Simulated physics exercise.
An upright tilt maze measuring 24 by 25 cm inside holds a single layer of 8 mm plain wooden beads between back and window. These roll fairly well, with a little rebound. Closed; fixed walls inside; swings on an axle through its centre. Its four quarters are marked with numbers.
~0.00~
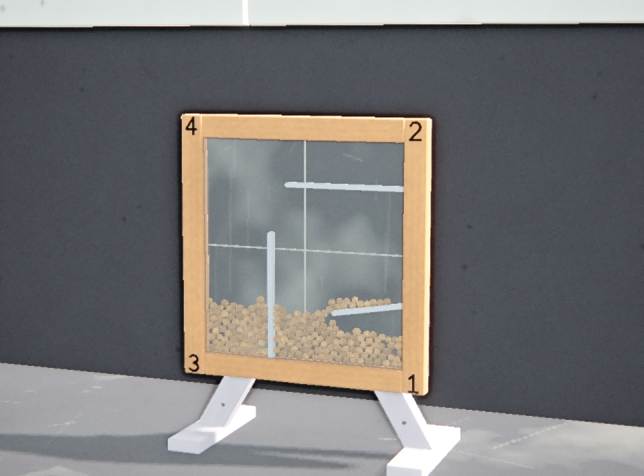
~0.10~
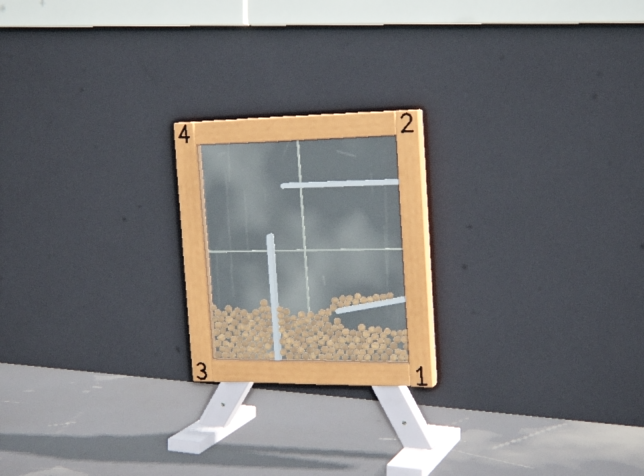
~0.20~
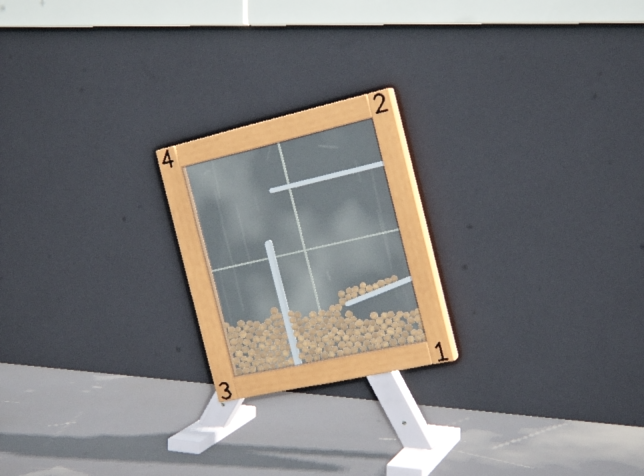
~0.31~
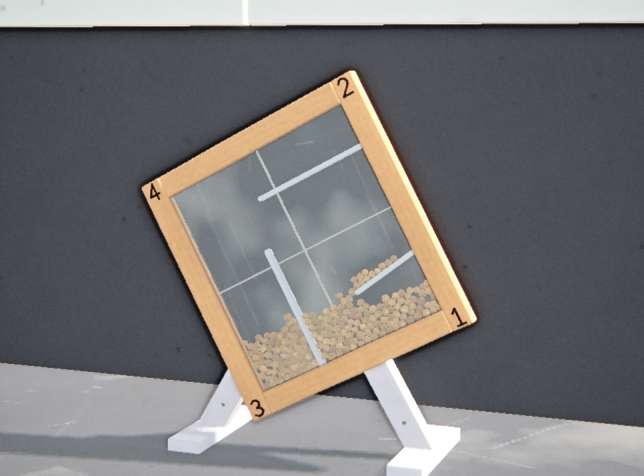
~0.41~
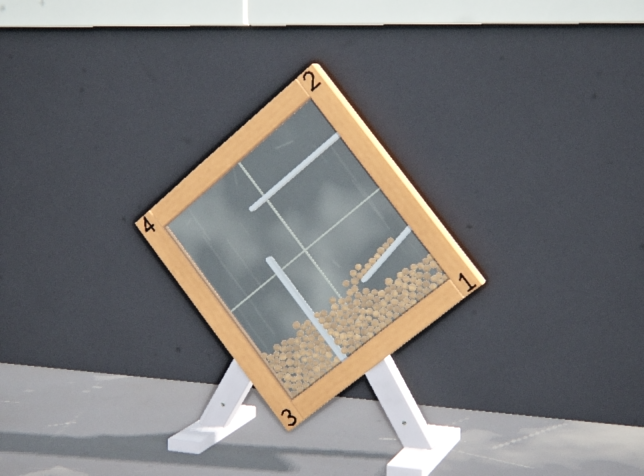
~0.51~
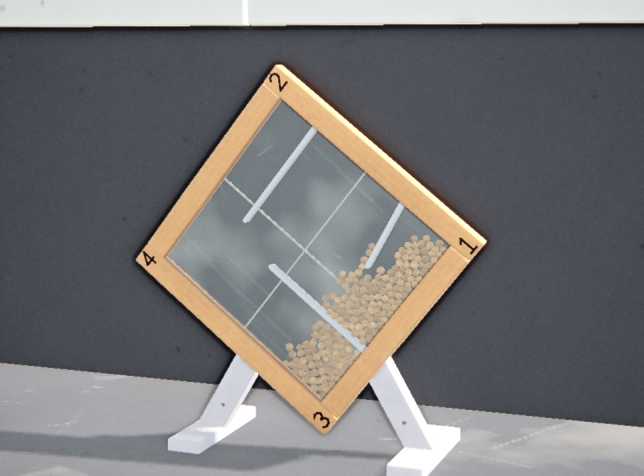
Against a dark wall, a wood-framed clear panel on white feet turning anticlockwise, small tan beads inside shifting toward the right.
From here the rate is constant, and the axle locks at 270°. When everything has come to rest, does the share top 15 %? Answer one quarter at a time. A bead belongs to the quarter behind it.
Quarter 1 - no; quarter 2 - yes; quarter 3 - no; quarter 4 - yes.
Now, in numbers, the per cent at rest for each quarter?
Quarter 1: 10; quarter 2: 70; quarter 3: 0; quarter 4: 20.
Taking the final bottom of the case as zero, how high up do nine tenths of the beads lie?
That height is around 15 cm.
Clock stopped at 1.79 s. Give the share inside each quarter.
Quarter 1: 0; quarter 2: 20; quarter 3: 0; quarter 4: 80.
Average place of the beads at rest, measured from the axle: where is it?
The middle sits some 7 centimetres right and 5 centimetres below the axle.
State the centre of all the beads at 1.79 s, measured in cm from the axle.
It sits about 7 cm right and about 6 cm below the axle.
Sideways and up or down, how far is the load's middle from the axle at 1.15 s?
Offset from axle: Approx. 4 cm right, 3 cm below.
By 1.15 s it has turned 128°, the beads' middle is 4 cm right of and 3 cm below the axle; by quarter, no. 1, 10 %, no. 3, 55 %, no. 4, 35 %.
By 2.42 s it has turned 270°, the beads' middle is 8 cm right of and 4 cm below the axle; by quarter, no. 2, 70 %, no. 4, 30 %.
At rest by 3.5 s, no. 1, 10 %, no. 2, 70 %, no. 3, 0 %, no. 4, 20 %.
